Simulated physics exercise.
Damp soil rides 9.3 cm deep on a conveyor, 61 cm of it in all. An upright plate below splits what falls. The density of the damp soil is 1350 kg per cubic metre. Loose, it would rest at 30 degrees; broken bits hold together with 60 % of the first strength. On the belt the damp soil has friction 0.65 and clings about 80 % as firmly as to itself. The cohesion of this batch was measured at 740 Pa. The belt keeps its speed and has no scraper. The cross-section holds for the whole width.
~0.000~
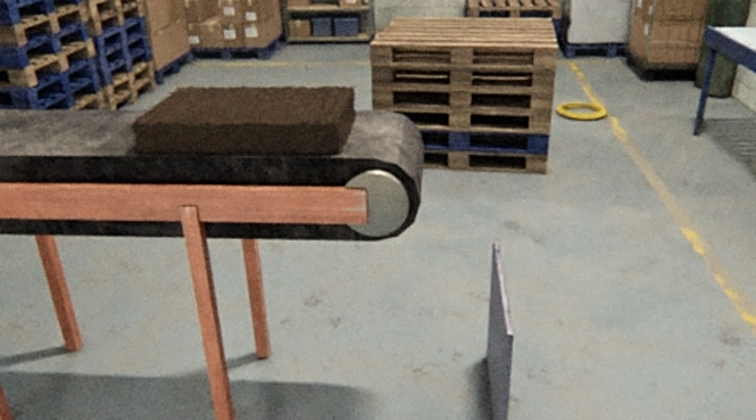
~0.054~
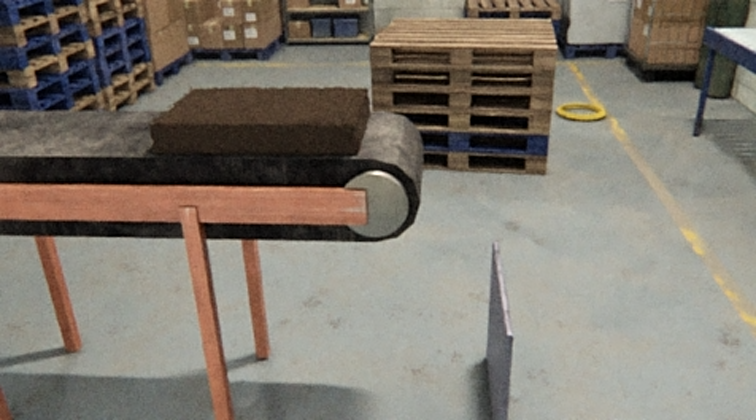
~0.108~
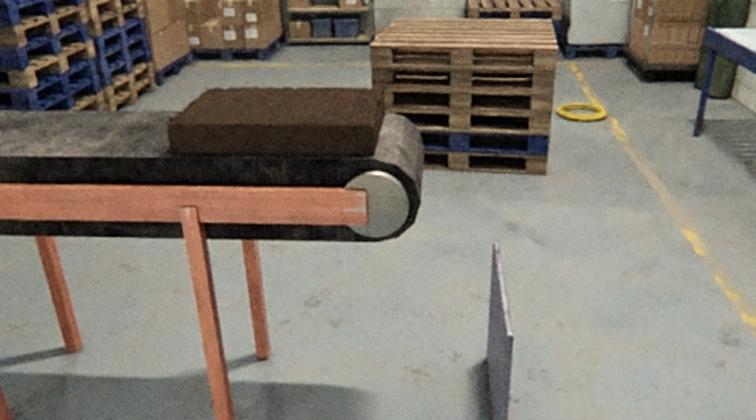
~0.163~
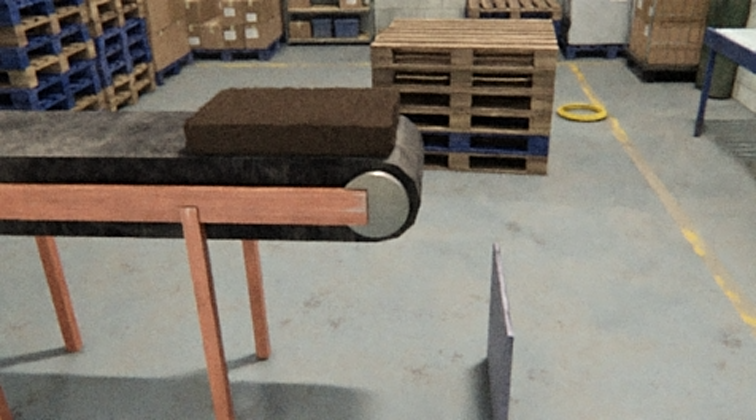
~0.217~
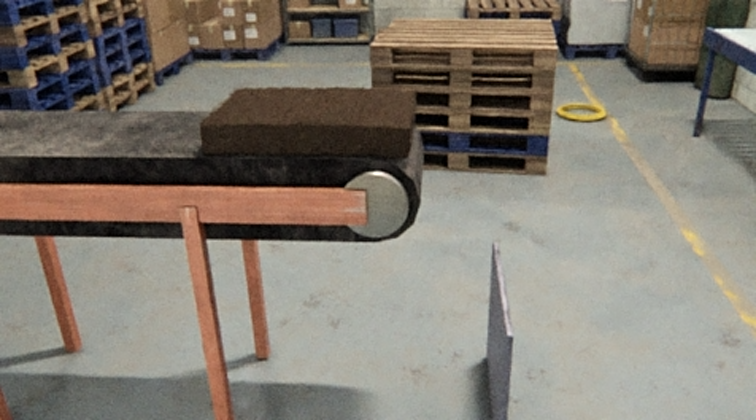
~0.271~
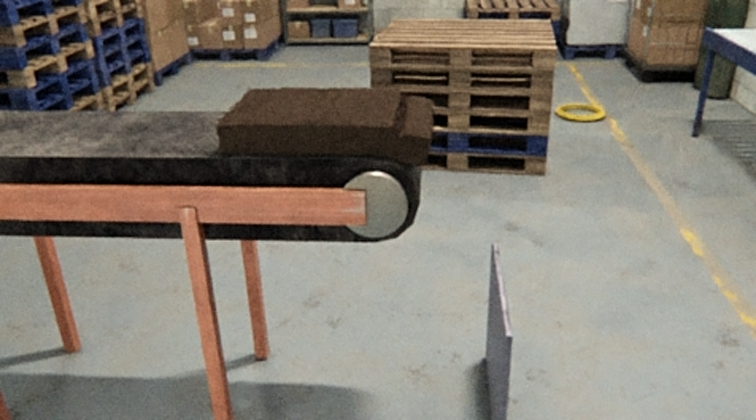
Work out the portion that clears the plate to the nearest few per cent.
About 54 %.
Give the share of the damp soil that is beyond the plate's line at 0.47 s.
About 0 %.
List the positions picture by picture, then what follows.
In the first frame, leading edge of the damp soil at (338, 130).
In the second frame, leading edge of the damp soil at (355, 131).
In the third frame, leading edge of the damp soil at (373, 131).
In the fourth frame, leading edge of the damp soil at (392, 145), 9 % of it past the top of the roller, in one piece.
In the fifth frame, leading edge of the damp soil at (410, 134), 17 % of it past the top of the roller, in one piece.
In the sixth frame, leading edge of the damp soil at (430, 145), 25 % of it past the top of the roller, cracking.
After 0.47 s, 0 % is beyond the plate's line.
After 0.70 s, 17 % is beyond the plate's line.
After 0.94 s, 38 % is beyond the plate's line.
After 1.17 s, 54 % is beyond the plate's line.
After 2.38 s, at the end, 54 % is beyond the plate's line.
